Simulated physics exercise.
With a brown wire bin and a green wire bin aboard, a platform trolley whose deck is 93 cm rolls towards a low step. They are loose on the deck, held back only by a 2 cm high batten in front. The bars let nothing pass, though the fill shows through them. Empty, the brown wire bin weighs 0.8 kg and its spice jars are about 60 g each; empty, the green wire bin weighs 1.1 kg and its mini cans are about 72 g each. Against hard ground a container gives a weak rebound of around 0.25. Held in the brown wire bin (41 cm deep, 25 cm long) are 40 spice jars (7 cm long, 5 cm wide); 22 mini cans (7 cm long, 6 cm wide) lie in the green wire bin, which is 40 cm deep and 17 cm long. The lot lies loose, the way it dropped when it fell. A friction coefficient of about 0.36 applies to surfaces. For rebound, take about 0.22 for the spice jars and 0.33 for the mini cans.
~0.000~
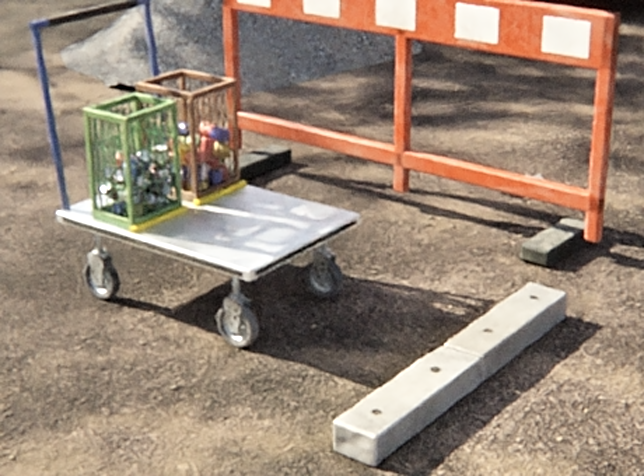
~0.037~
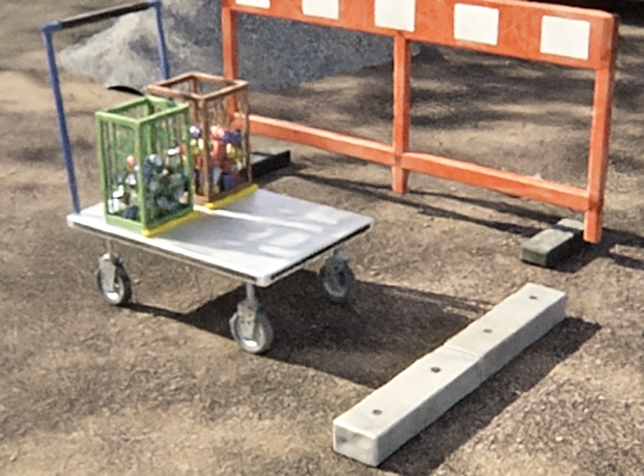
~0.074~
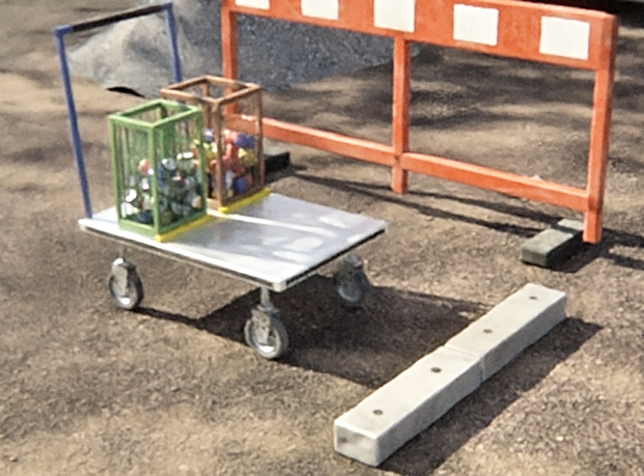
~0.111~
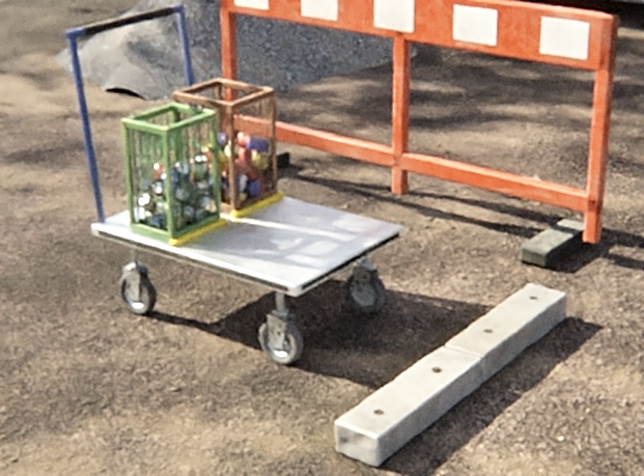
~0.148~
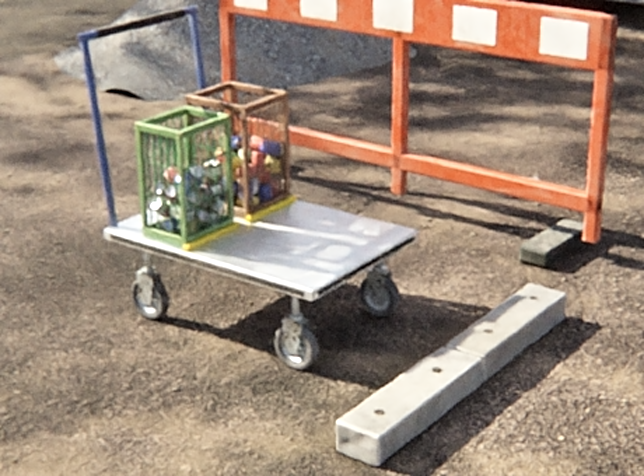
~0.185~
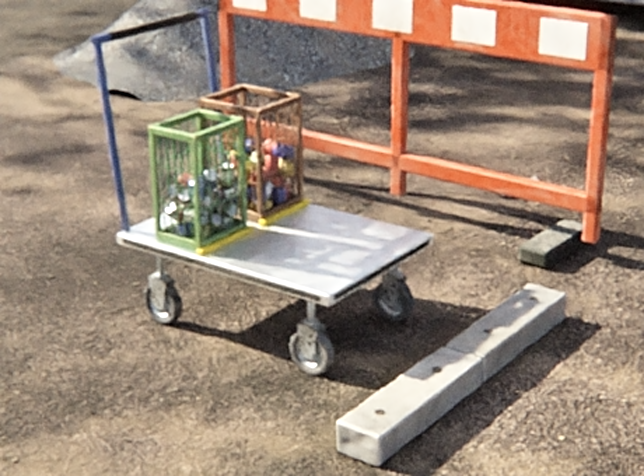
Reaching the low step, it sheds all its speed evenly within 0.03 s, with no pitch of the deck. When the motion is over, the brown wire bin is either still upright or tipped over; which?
The brown wire bin is still upright.
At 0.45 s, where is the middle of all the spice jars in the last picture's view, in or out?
I'd put it close to (322, 185).
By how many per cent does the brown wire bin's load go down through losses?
I'd say close to 0 per cent, give or take.
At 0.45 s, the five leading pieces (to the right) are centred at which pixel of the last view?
Their mean place is near (306, 199).
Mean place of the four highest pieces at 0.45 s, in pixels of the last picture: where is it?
At about (326, 167).
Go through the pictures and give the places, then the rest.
In the first frame (places track the rim corner closest to us here; the camera moves round a little), brown wire bin (190, 93); green wire bin (123, 117); 59 cm to go; all still inside.
The second frame shows brown wire bin (202, 97); green wire bin (136, 121); 53 cm to go.
The third frame shows brown wire bin (215, 100); green wire bin (150, 125); 46 cm to go.
The fourth frame shows brown wire bin (229, 103); green wire bin (164, 128); 40 cm to go.
The fifth frame shows brown wire bin (243, 107); green wire bin (178, 132); 34 cm to go.
The sixth frame shows brown wire bin (256, 110); green wire bin (192, 135); 27 cm to go; all still inside.
After 0.33 s, the stop begins.
After 0.45 s, the brown wire bin leans 15° with 0 of 40 out and the green wire bin leans 26° with 0 of 22 out.
After 0.63 s, the brown wire bin leans 11° with 0 of 40 out and the green wire bin leans 71° with 0 of 22 out.
After 0.93 s, the brown wire bin is upright with 0 of 40 out and the green wire bin is down with 0 of 22 out.
When it is over (at 1.10 s), the brown wire bin is upright with 0 of 40 out and the green wire bin is down with 3 of 22 out. Greatest lean of the brown wire bin, 18°.
